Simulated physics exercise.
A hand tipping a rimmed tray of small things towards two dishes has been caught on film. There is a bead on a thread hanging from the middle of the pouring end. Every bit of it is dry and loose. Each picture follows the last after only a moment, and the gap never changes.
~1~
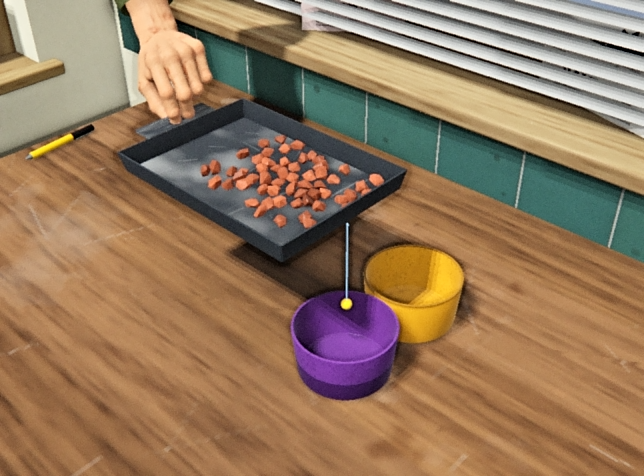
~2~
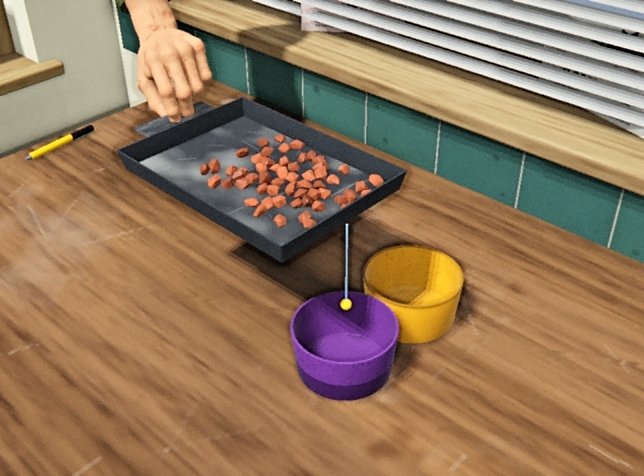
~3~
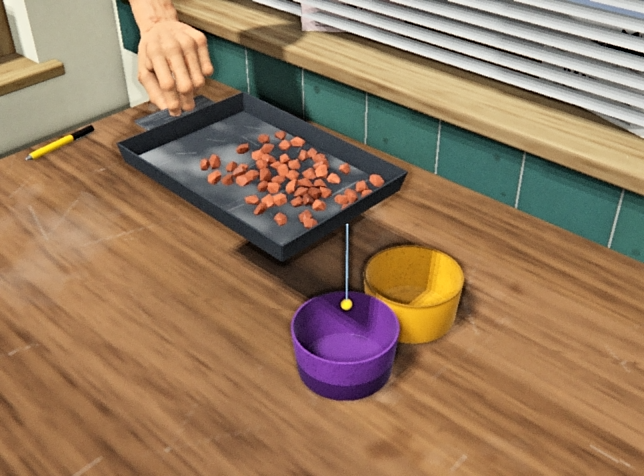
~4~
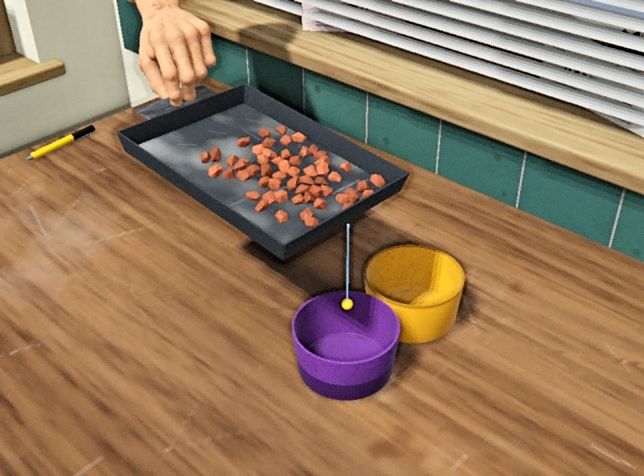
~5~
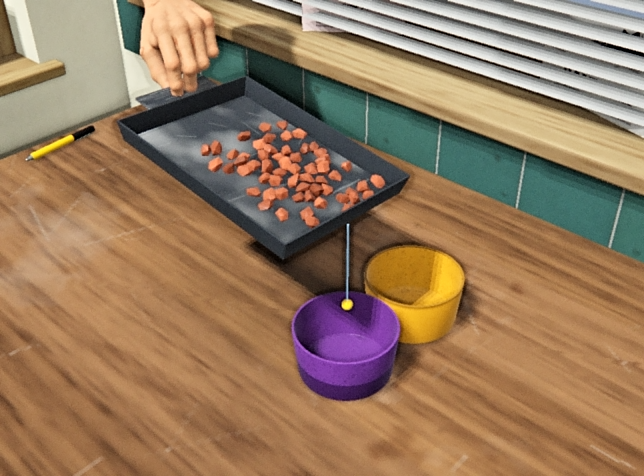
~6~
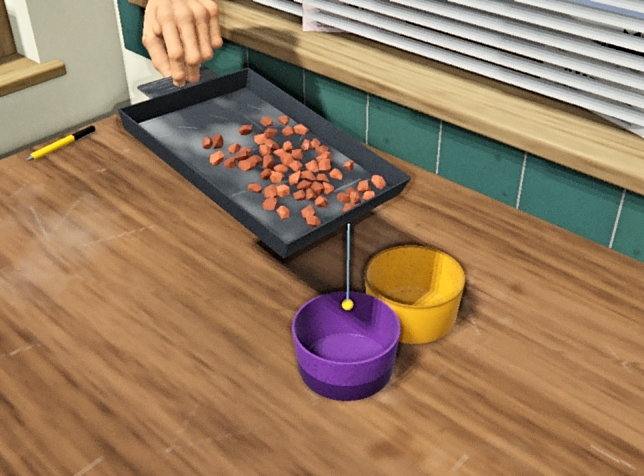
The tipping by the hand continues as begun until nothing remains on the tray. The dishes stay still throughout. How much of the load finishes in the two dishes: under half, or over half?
Over half.
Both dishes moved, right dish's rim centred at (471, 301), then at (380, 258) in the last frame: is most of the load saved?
For the two places in order: A minority share, a minority share.
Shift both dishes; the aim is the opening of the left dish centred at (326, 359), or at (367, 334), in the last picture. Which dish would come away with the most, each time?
Right side first, Right side second.
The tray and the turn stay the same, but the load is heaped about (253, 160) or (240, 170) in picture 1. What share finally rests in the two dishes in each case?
Around 70 in a hundred the first time, around 80 in a hundred the second.
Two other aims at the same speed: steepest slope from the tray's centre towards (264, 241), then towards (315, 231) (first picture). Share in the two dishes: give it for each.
Shares: About 10 in a hundred, then about 40 in a hundred.
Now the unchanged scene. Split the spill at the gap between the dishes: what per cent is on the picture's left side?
Estimate: About 10 in every hundred.
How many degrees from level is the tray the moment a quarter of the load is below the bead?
Roughly 90 degrees at that moment.
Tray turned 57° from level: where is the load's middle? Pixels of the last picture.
Look close to (353, 171) in the last picture.
Just after the last frame, tray tipped steeply; every one on the tray.
A moment on, tray tipped right over; roughly a quarter on the tray; about a tenth in the left dish; roughly a third in the right dish; about a tenth outside both; about a tenth in the air.
Further on, tray tipped past a quarter turn; about a tenth in the left dish; roughly two thirds in the right dish; roughly a quarter outside both.
When it is over, tray tipped past a quarter turn; about a tenth in the left dish; roughly two thirds in the right dish; roughly a quarter outside both.
